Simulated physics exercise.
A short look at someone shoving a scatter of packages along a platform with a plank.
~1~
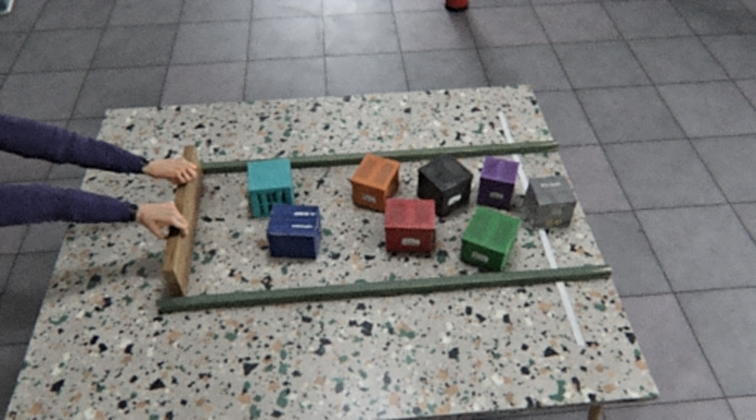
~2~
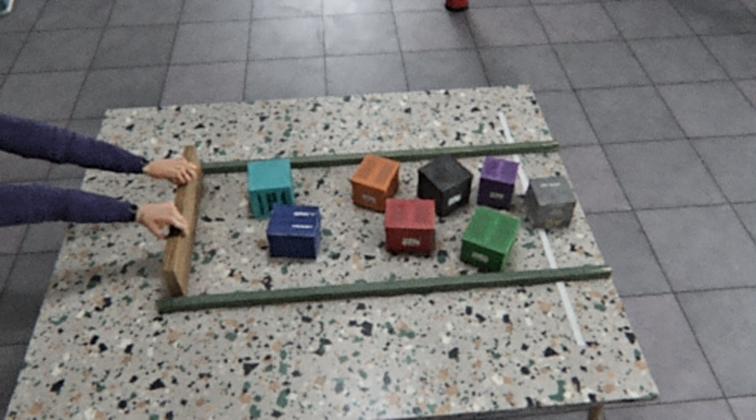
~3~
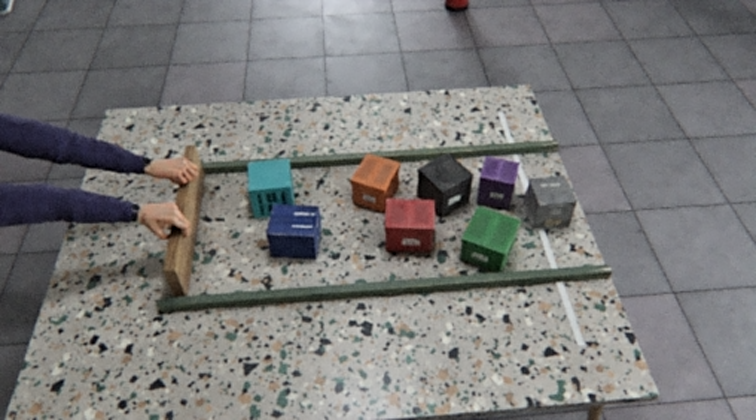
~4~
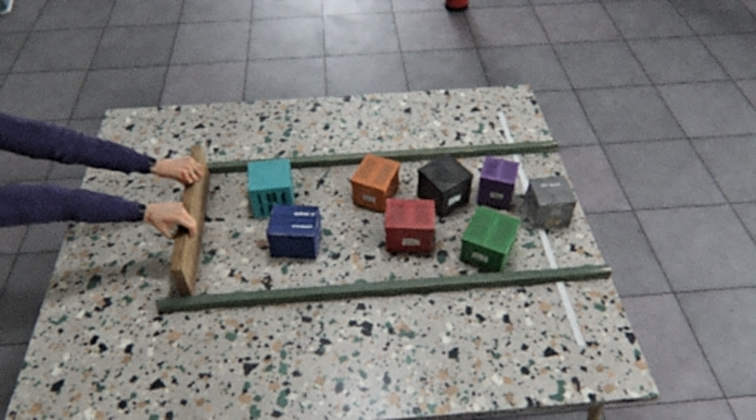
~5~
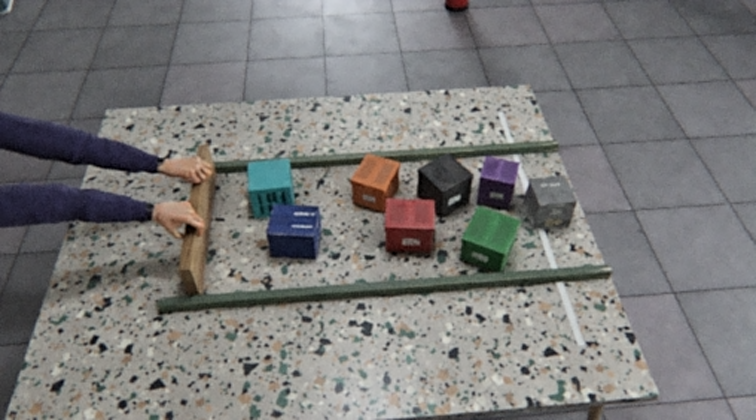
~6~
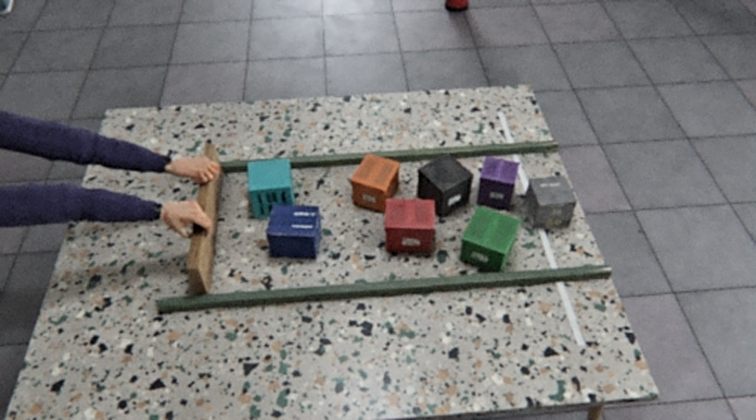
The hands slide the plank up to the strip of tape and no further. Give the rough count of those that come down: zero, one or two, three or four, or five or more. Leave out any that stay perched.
The number that fall off is five or more.
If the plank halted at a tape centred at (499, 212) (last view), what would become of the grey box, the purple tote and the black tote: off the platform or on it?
The grey box goes over, the purple tote comes down, the black tote is lost.
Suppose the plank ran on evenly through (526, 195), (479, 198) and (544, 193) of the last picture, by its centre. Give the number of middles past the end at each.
Past the end: 6, 3 and 6.
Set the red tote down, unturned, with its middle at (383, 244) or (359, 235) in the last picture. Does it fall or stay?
In that order, it remains up; tumbles off.
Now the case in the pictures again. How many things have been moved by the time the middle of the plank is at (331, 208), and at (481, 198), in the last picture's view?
By then 3, and 8.
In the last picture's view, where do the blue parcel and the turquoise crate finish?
About (564, 210), and the other about (548, 170).
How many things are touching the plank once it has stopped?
In contact: 2.
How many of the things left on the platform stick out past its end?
That would be 0.
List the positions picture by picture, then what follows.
In the first picture, grey box (549, 203); purple tote (497, 183); green tote (489, 240); plank (185, 218); tape (534, 209).
In the second picture, purple tote (497, 184); blue parcel (295, 232).
In the third picture, green tote (489, 240); black tote (444, 186).
In the fourth picture, grey box (549, 203); red tote (409, 226).
In the fifth picture, purple tote (497, 184); turquoise crate (272, 188).
In the sixth picture, grey box (549, 203); purple tote (497, 184); green tote (489, 240); plank (207, 216); tape (534, 209).
Soon after, none off yet; grey box at rest near (549, 203); purple tote at rest near (497, 184); green tote at rest near (489, 240).
At rest, the number that fall off is five or more; fallen, orange tote, red tote, black tote, green tote, purple tote and grey box.
